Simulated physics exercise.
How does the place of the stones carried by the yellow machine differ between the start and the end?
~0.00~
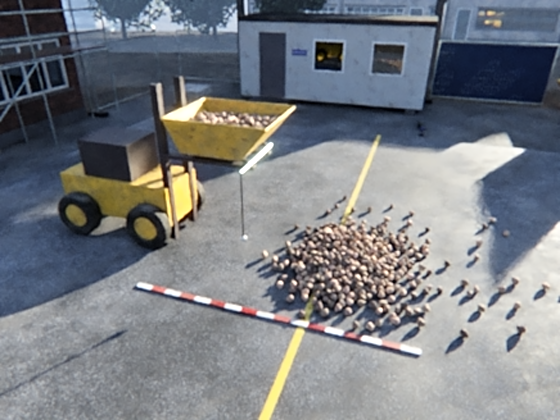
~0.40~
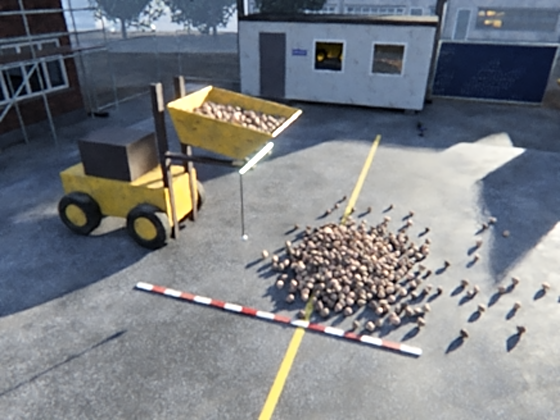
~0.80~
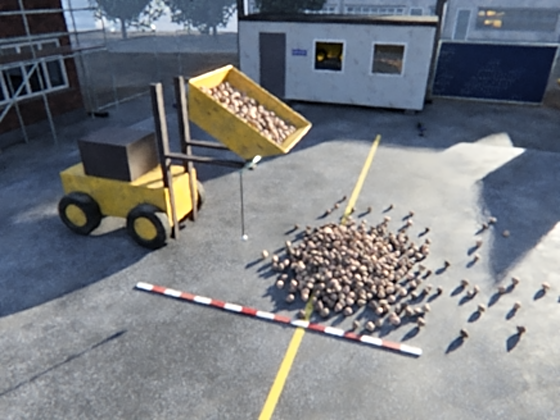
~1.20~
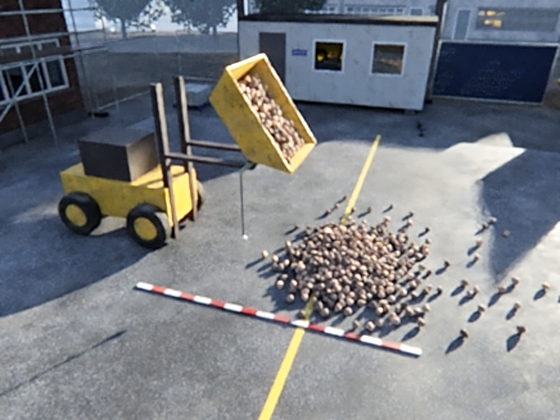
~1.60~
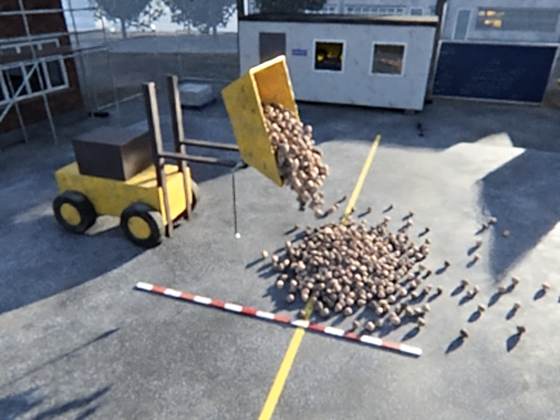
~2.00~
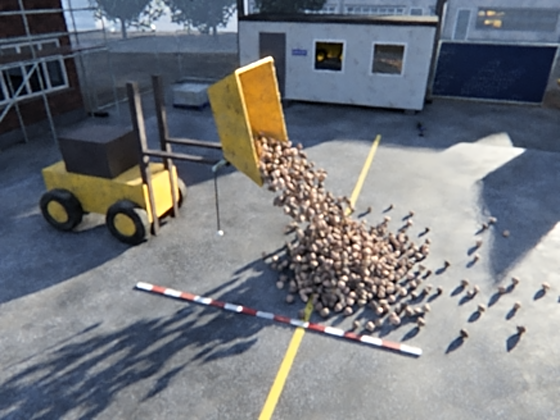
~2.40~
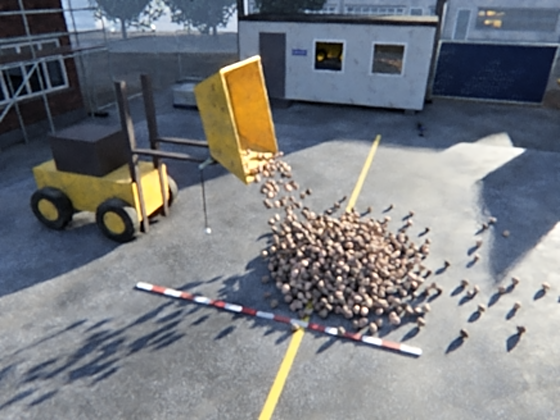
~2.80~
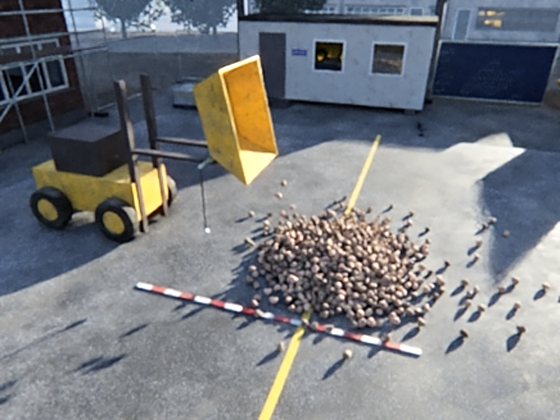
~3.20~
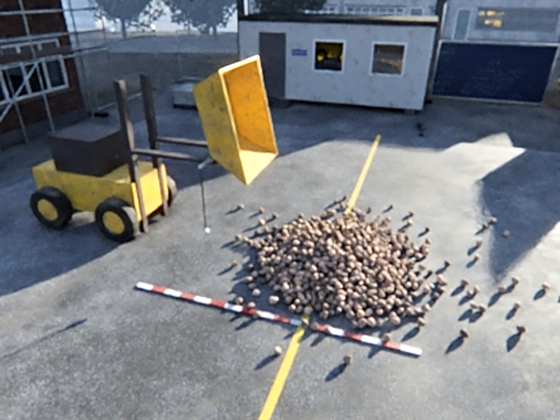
At the start they sit up in the raised yellow skip. At the end they lie lower down and further right, on the ground in the enlarged heap around the yellow line.
